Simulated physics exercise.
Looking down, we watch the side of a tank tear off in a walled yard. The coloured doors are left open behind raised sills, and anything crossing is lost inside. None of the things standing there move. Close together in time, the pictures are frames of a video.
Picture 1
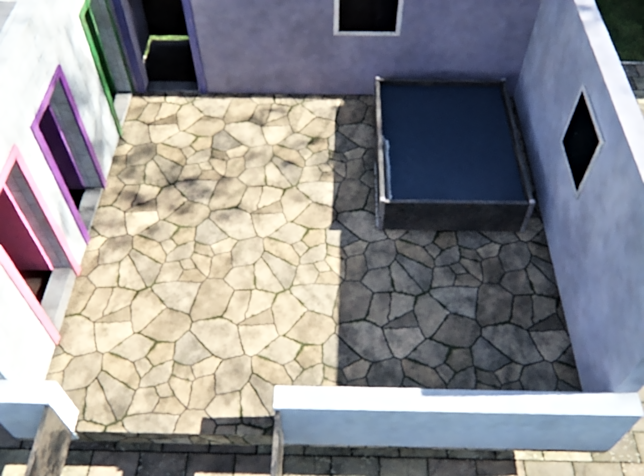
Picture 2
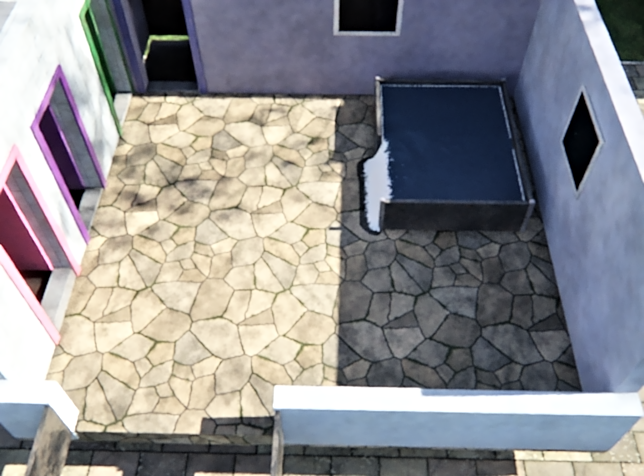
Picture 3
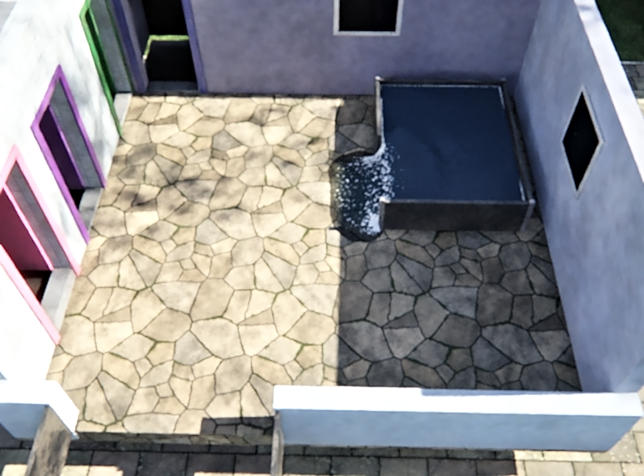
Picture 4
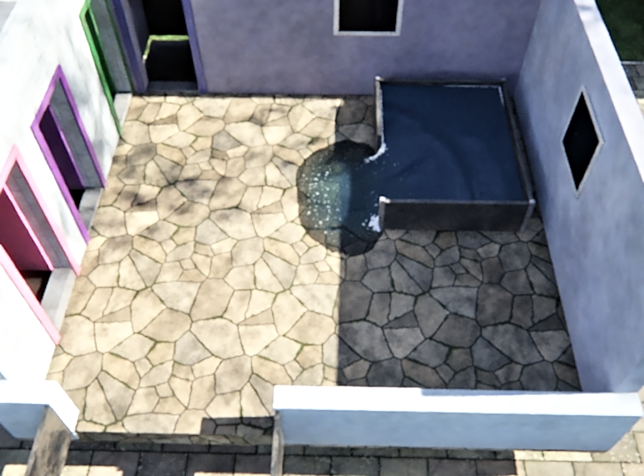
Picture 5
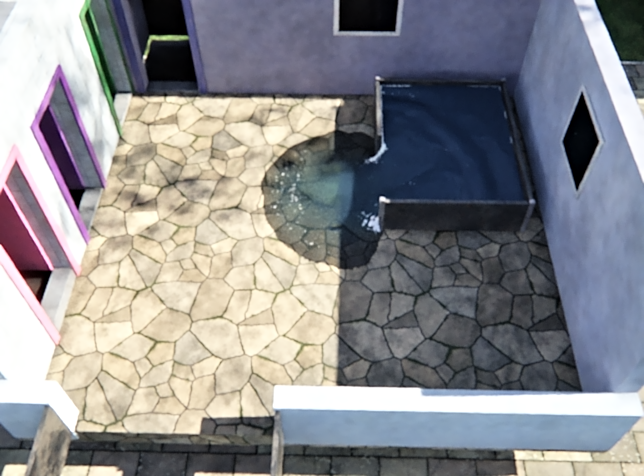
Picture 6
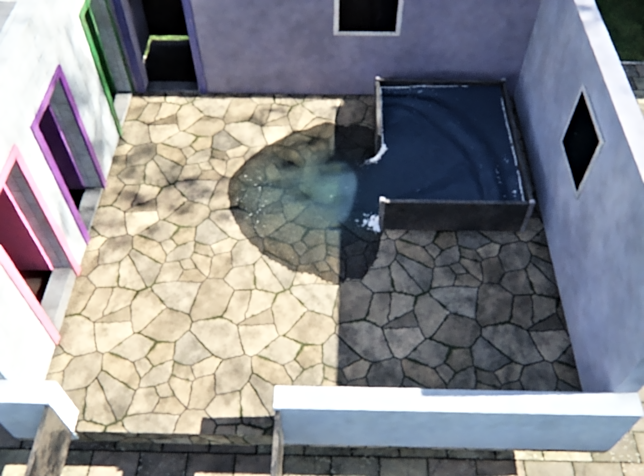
Water bursts through the left side of a raised tank in a walled yard, foaming at the gap, then spreads leftward in a widening rounded pool across the sunlit stone paving, while ripples cross the tank's dark surface.
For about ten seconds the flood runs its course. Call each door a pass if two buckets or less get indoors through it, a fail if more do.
Green door: Fail, purple door: Fail, blue door: Fail, pink door: Pass.
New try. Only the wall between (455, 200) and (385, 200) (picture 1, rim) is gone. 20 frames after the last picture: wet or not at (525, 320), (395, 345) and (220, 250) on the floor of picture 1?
Taking the spots in turn: Swamped, swamped and untouched.
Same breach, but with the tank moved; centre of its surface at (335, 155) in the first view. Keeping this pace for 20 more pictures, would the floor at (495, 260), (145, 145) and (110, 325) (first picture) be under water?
As listed: Untouched, reached, reached.
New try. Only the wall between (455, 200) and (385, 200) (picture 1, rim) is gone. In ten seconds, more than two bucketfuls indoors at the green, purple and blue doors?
Taking them in turn, the green door undershoots, the purple door undershoots, and the blue door undershoots.
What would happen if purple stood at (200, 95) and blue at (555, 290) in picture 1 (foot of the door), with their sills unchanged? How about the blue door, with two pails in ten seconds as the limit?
Blue door: Does not flood.
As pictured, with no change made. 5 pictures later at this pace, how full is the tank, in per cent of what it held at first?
Near 72 in a hundred.
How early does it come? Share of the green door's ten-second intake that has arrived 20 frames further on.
By my reckoning, 30 percent.
A moment on, water covers 35 % of the floor; the green door not reached, the purple door wet at the sill, nothing in, the blue door not reached, the pink door not reached.
Next, water covers 55 % of the floor; the green door not reached, the purple door over two buckets in, the blue door not reached, the pink door wet at the sill, nothing in.
Then, water covers 65 % of the floor; the green door under two buckets in, the purple door far over two buckets in, the blue door under two buckets in, the pink door wet at the sill, nothing in.
Later, water covers 65 % of the floor; the green door over two buckets in, the purple door far over two buckets in, the blue door over two buckets in, the pink door wet at the sill, nothing in.
In the end, water covers 75 % of the floor; the green door over two buckets in, the purple door far over two buckets in, the blue door over two buckets in, the pink door wet at the sill, nothing in.
